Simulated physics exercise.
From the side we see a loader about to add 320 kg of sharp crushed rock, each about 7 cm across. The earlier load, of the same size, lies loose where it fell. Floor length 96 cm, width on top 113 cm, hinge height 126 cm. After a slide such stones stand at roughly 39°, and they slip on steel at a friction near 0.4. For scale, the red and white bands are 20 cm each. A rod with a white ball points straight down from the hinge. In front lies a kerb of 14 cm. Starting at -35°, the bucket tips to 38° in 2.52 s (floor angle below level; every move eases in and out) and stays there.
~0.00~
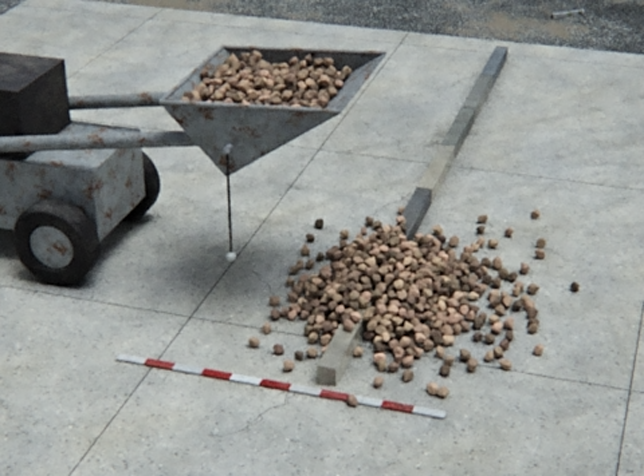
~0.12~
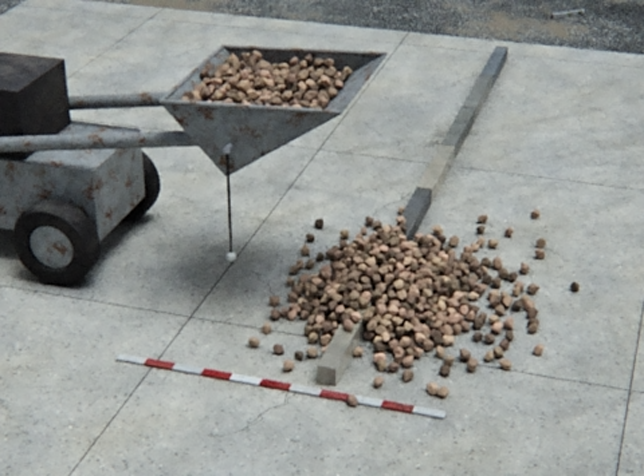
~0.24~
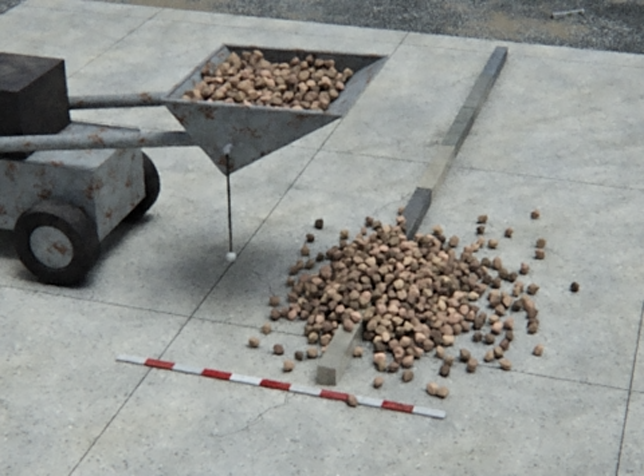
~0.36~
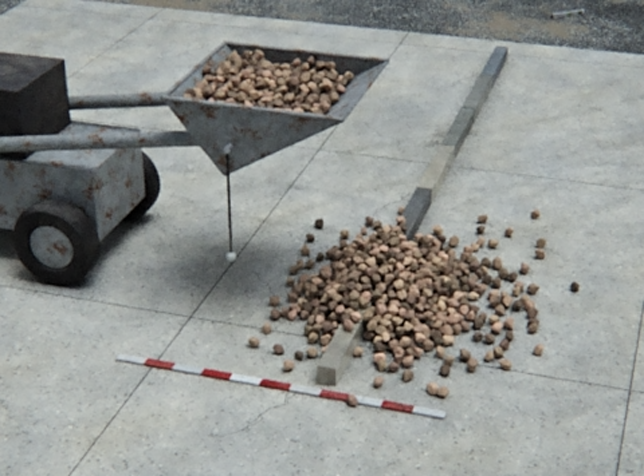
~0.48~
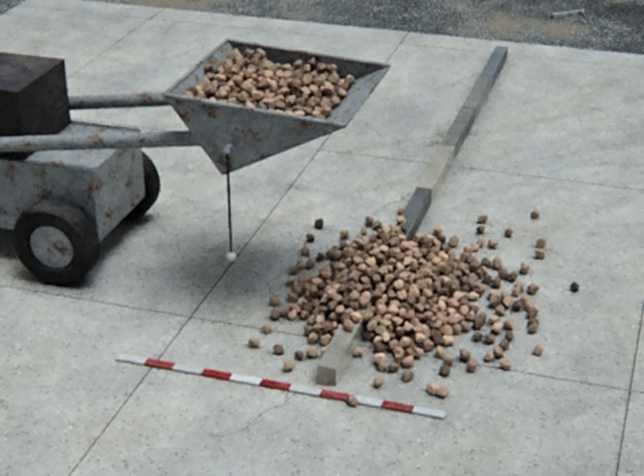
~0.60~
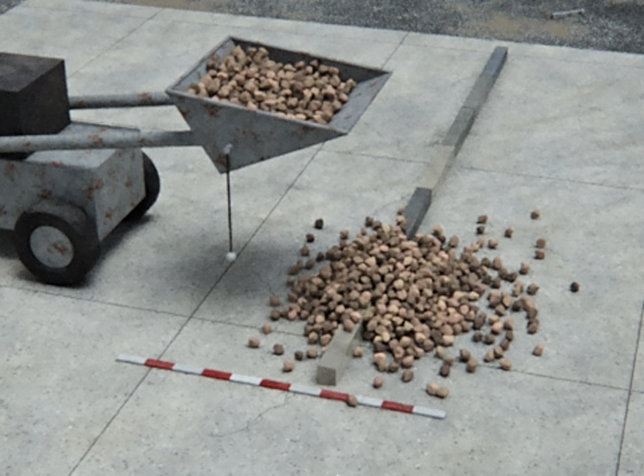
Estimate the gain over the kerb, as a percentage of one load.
Some 56 per cent is added.
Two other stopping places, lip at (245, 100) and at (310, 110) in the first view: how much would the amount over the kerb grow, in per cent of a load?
Near 0 per cent from the first place, 20 from the second.
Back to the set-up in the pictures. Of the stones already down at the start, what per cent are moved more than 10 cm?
About 5 per cent.
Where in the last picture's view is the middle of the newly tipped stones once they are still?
Around (393, 271).
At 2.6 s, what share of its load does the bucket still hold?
It holds some 30 per cent.
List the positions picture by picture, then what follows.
Lip at (340, 112), floor tilted -35°, highest stones at (270, 69). The earlier load is highest near (372, 255), 26 cm above ground level, 43 % on this side of the kerb, 57 % over the kerb, in the first picture.
The bucket is at -35°, its lip at (341, 113); the top of the load is at (270, 69); the stones move at 0.0 m/s on average, in the second picture.
Lip at (342, 116), floor tilted -33°, highest stones at (251, 67); the stones move at 0.1 m/s on average, in the third picture.
Lip at (344, 120), floor tilted -31°, highest stones at (253, 67); the stones move at 0.1 m/s on average, in the fourth picture.
Lip at (345, 126), floor tilted -28°, highest stones at (243, 62); the stones move at 0.1 m/s on average, in the fifth picture.
Lip at (347, 133), floor tilted -25°, highest stones at (242, 60); the stones move at 0.1 m/s on average, in the sixth picture.
After 1.9 s the floor is at 27°; in per cent of one load, 100 in the bucket, 43 on this side of the kerb, 57 over the kerb; the foremost stones are at (535, 319).
After 2.6 s the floor is at 38°; in per cent of one load, 32 in the bucket, 94 on this side of the kerb, 74 over the kerb; the foremost stones are at (535, 319).
After 3.0 s the floor is at 38°; in per cent of one load, 3 in the bucket, 94 on this side of the kerb, 103 over the kerb; the foremost stones are at (535, 319).
After 5.5 s the floor is at 38°; in per cent of one load, 0 in the bucket, 87 on this side of the kerb, 113 over the kerb; the foremost stones are at (540, 315). Net gain over the kerb, 56.
